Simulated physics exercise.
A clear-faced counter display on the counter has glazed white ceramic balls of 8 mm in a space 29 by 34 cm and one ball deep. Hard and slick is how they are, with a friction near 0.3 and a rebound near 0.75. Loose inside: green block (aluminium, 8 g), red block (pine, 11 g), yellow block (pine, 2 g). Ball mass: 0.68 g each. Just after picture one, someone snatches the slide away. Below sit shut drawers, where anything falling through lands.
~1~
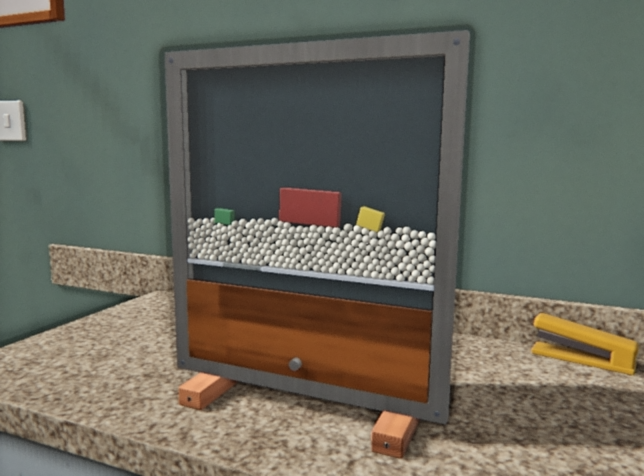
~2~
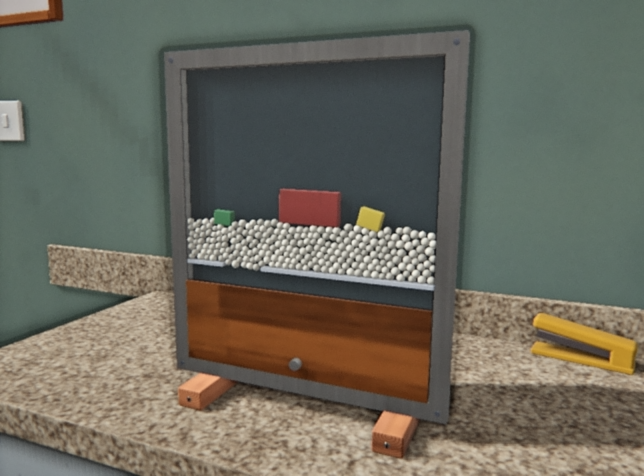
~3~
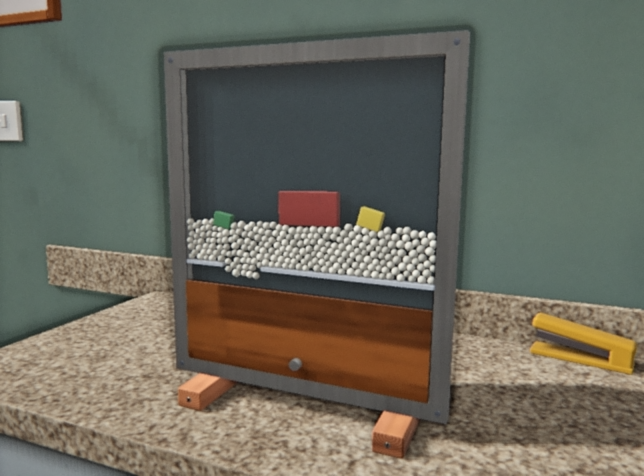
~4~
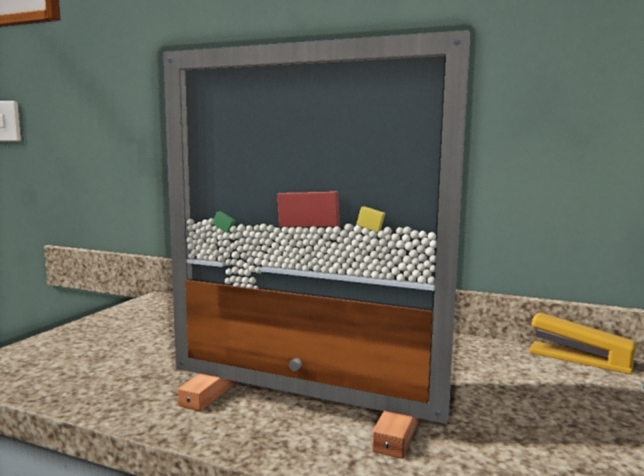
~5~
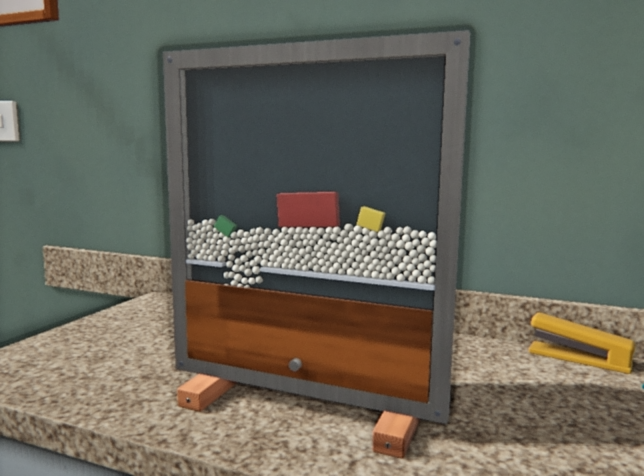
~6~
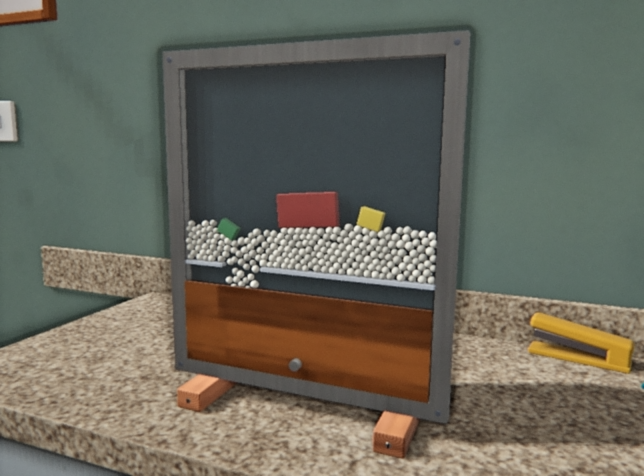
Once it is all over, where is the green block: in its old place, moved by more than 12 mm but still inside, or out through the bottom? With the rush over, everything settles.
Out through the bottom.
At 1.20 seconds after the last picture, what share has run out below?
Roughly 40 %.
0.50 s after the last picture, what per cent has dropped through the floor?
About 40 percent.
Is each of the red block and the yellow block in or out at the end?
Red block still there, yellow block still there.
Then, 0.15 s later than the last picture, 25 % are out; green block below the floor; red block moved 1.4 cm tilted 13°; yellow block moved 0.0 cm tilted 15°.
Then, 0.50 s later than the last picture, 40 % are out; green block below the floor; red block moved 9.2 cm tilted 40°; yellow block moved 0.1 cm tilted 14°.
Then, 1.20 s later than the last picture, 40 % are out; green block below the floor; red block moved 9.2 cm tilted 40°; yellow block moved 0.1 cm tilted 14°.
At rest 1.4 s after the last picture, 40 % are out; green block below the floor; red block moved 9.2 cm tilted 40°; yellow block moved 0.1 cm tilted 14°.
